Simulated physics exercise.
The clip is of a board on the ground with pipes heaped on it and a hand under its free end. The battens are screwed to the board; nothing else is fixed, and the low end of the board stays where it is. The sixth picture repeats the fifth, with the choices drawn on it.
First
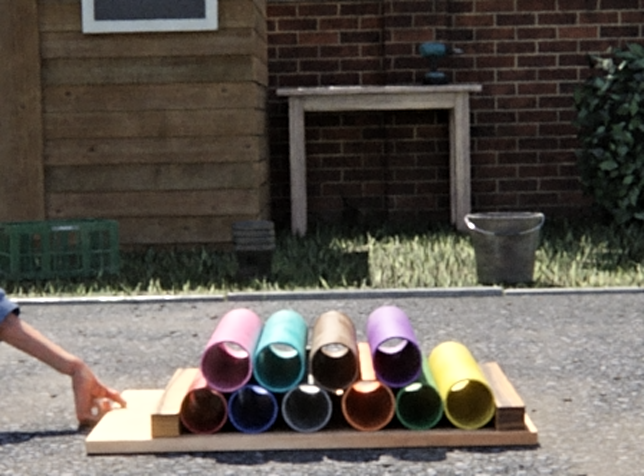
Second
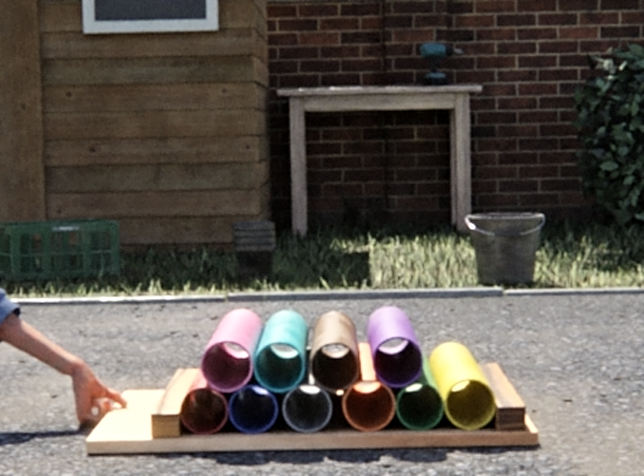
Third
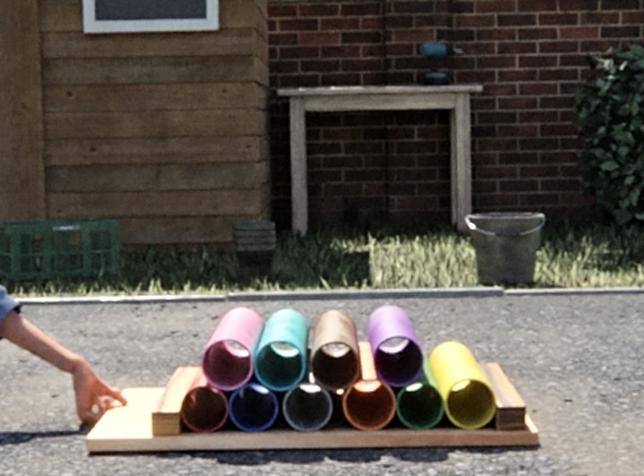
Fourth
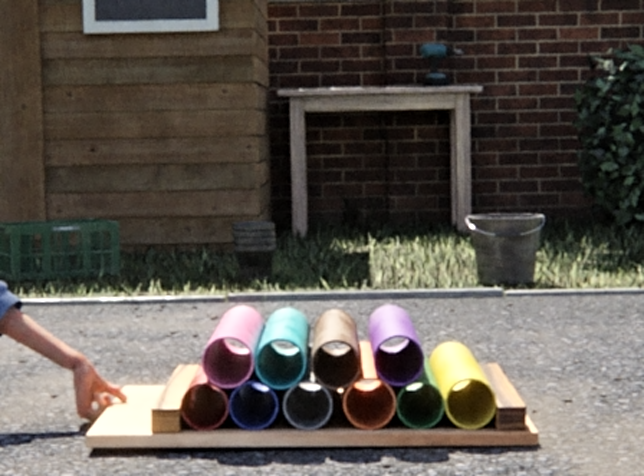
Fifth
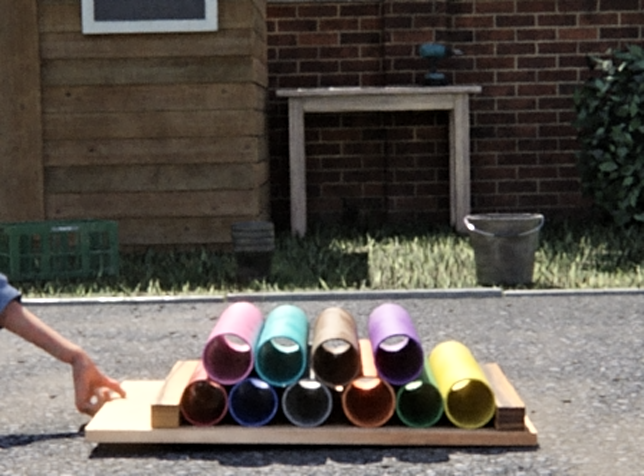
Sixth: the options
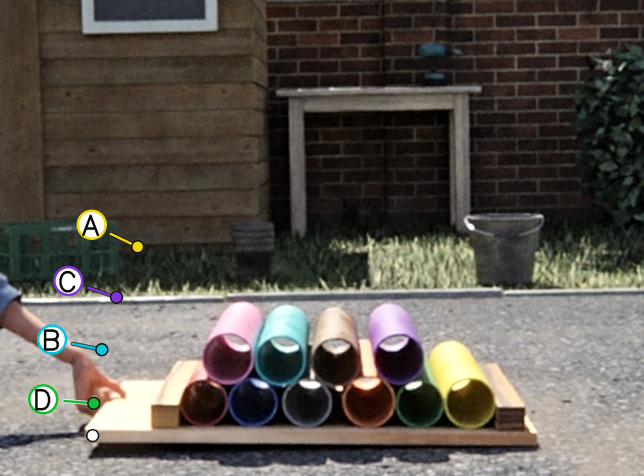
On a paved area in front of a shed and a brick wall, a hand at the left end of a board stacked with colourful pipes raised that end very slightly, while the pipes stayed heaped together.
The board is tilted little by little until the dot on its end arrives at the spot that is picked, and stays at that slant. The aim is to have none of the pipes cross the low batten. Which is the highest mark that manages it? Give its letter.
The answer is mark C.
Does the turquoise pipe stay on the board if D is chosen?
The turquoise pipe: Yes.
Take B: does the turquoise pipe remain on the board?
Yes.
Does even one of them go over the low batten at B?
No.
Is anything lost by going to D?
No, at D.
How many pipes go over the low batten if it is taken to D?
The count is none.
On the marked copy, A at (138, 247); B at (102, 350); C at (116, 297); D at (94, 404); the white dot at (92, 436).
Following C. Soon after the start, board at 14°.
Later, board at 20°.
In the end, board at 20°, none over the low batten.
As for the rest, A three over the low batten (brown, turquoise, purple); B none over the low batten; D none over the low batten.
